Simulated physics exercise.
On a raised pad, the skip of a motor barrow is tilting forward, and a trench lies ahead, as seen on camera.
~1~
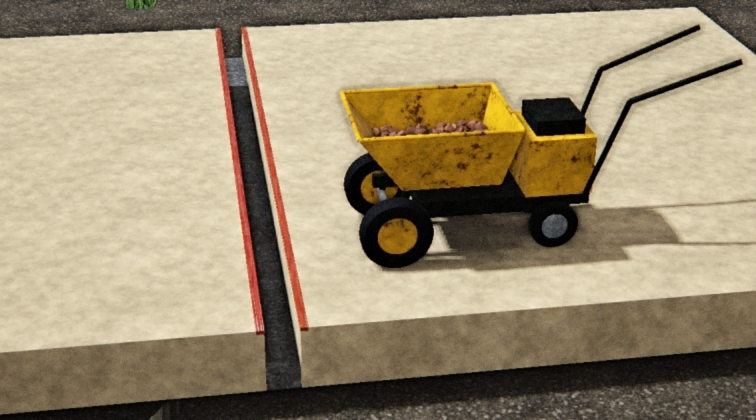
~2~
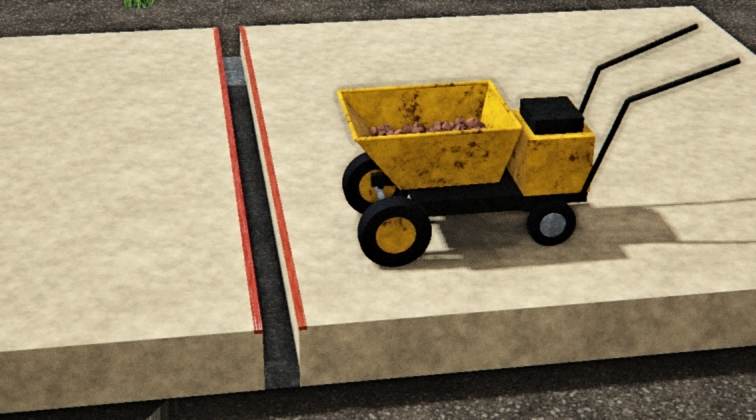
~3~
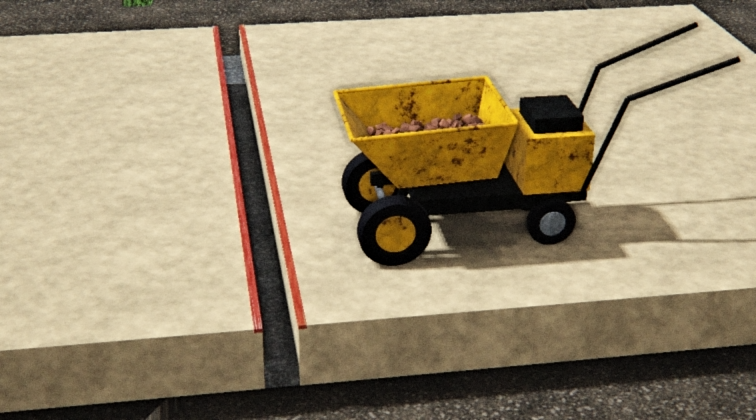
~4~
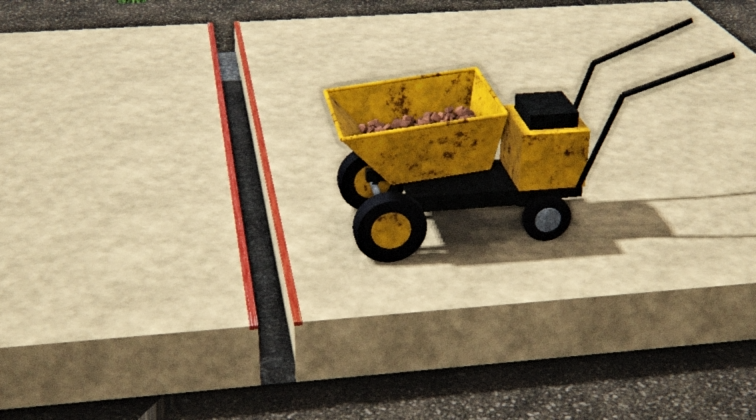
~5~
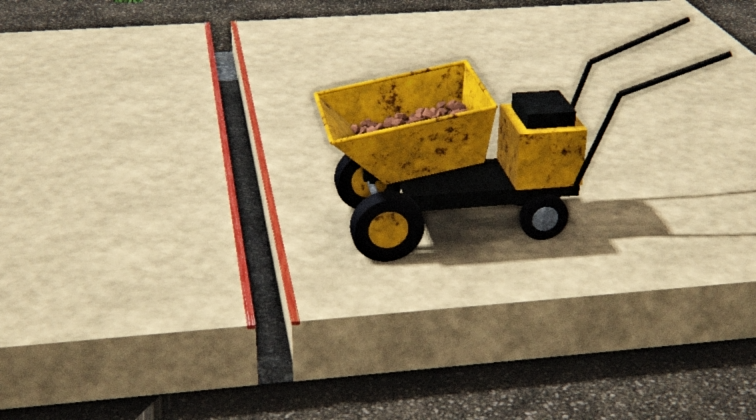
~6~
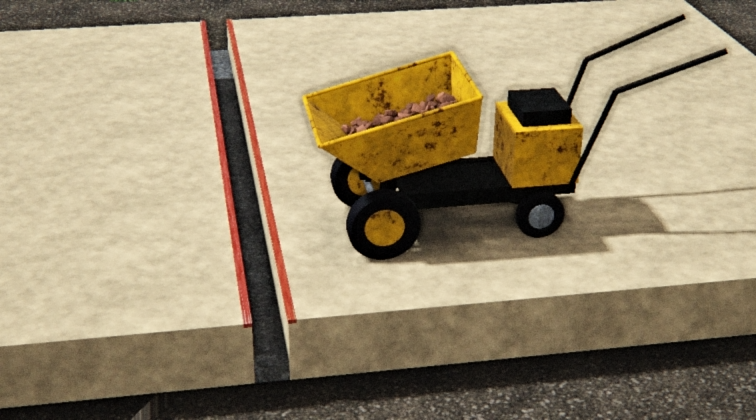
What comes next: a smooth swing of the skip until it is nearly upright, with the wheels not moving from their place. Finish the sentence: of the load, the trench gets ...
... most of it.
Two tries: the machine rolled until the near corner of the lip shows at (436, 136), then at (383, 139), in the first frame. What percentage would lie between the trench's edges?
First spot: About 20 percent; second spot: About 90 percent.
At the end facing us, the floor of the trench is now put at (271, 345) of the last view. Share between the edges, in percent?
Estimated share: Approx. 70 %.
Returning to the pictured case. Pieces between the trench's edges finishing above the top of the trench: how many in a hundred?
5 %.
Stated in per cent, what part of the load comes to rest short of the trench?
Roughly 0 in a hundred.
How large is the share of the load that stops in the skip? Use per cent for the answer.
Close to 0 percent.
Soon, skip tipped well over; all in the skip.
A while on, skip tipped steeply; nearly all in the skip; a stray few in or heaped over the trench.
Towards the end, skip tipped right over; about a quarter in the skip; about half in or heaped over the trench; about a quarter beyond it.
Finally, skip tipped right over; most in or heaped over the trench; about a quarter beyond it.
